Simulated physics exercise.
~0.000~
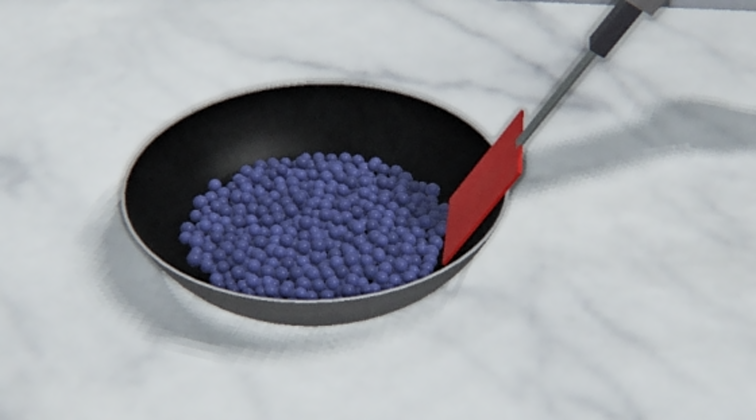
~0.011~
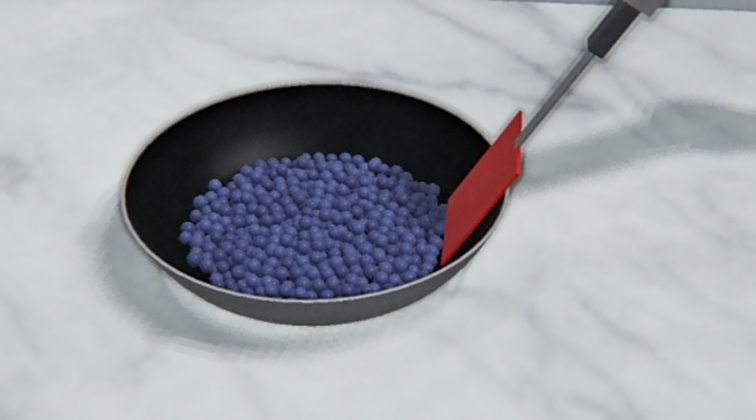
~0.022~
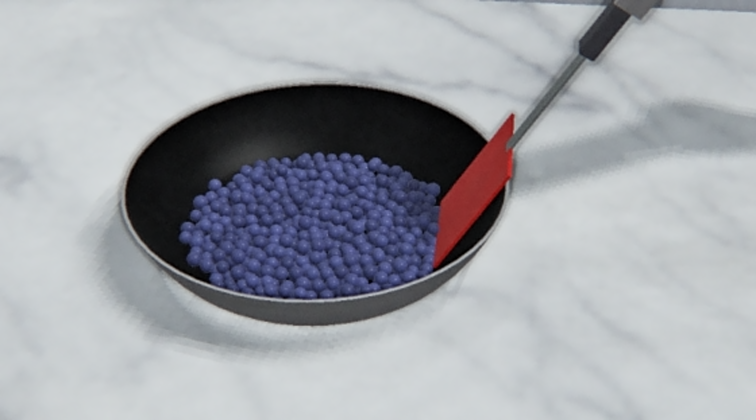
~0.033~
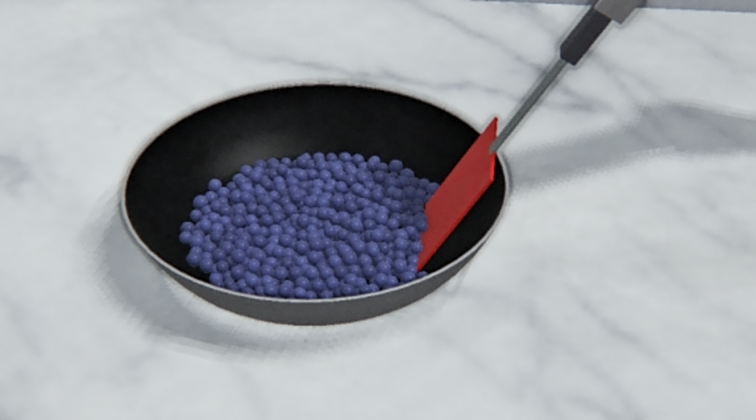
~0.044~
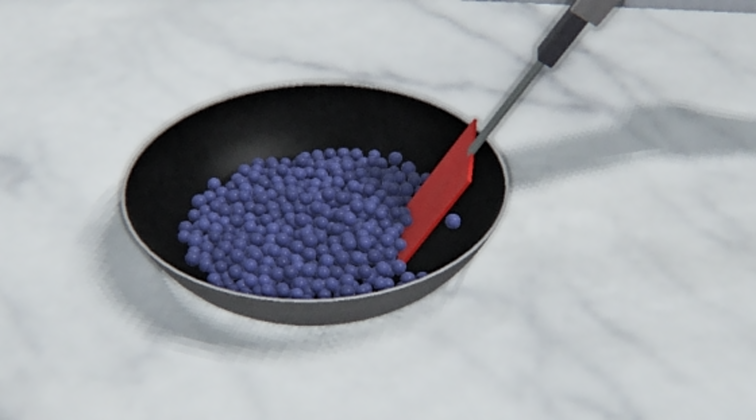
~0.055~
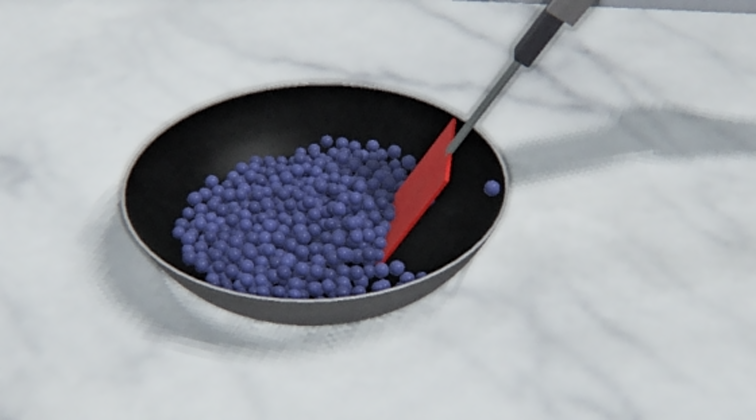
A dark frying pan with a pale rim sits on a white, grey-veined marble surface, seen from above at an angle by a still camera. Small blue beads are heaped across its bottom, and a red turner on a grey and black handle leans in from the upper right. The turner slides left, pushing the beads into a leftward mound while one rolls away to the right.
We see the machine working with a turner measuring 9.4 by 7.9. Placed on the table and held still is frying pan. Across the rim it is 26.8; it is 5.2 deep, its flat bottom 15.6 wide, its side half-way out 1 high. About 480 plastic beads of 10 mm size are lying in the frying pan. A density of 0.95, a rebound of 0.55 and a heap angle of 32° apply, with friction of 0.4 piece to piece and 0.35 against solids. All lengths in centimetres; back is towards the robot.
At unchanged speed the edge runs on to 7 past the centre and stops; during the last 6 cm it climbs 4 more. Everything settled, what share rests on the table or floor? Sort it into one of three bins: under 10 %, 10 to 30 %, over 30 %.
Bin: 10 to 30 %.
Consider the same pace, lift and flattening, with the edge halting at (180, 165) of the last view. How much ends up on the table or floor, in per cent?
Estimate: Approx. 25 %.
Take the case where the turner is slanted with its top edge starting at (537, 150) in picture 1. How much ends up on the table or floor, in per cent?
Roughly 15%.
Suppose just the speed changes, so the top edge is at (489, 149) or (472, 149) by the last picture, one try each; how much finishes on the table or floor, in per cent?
I'd estimate some 0 and 5 in a hundred.
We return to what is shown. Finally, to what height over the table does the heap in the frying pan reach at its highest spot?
Some 4.5 cm above the table.
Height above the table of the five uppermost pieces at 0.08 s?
Roughly 8 cm.
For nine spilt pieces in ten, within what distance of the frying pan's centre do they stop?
Some 115 cm from the centre.
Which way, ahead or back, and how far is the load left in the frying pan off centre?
Offset forward: Around 4.5 cm.
After 0.08 s, sloping 59°, highest piece 13 above the table; 482 in the frying pan, 1 on the blade or in flight.
After 0.11 s, sloping 59°, highest piece 19 above the table; 482 in the frying pan, 1 on the blade or in flight.
After 0.32 s, sloping 59°, highest piece 43 above the table; 414 in the frying pan, 59 on the table or floor, 10 on the blade or in flight.
After 1.37 s, sloping 59°, highest piece 4 above the table; 414 in the frying pan, 69 on the table or floor.
At rest, 414 in the frying pan, 69 on the table or floor. That is 14 % on the table or floor.
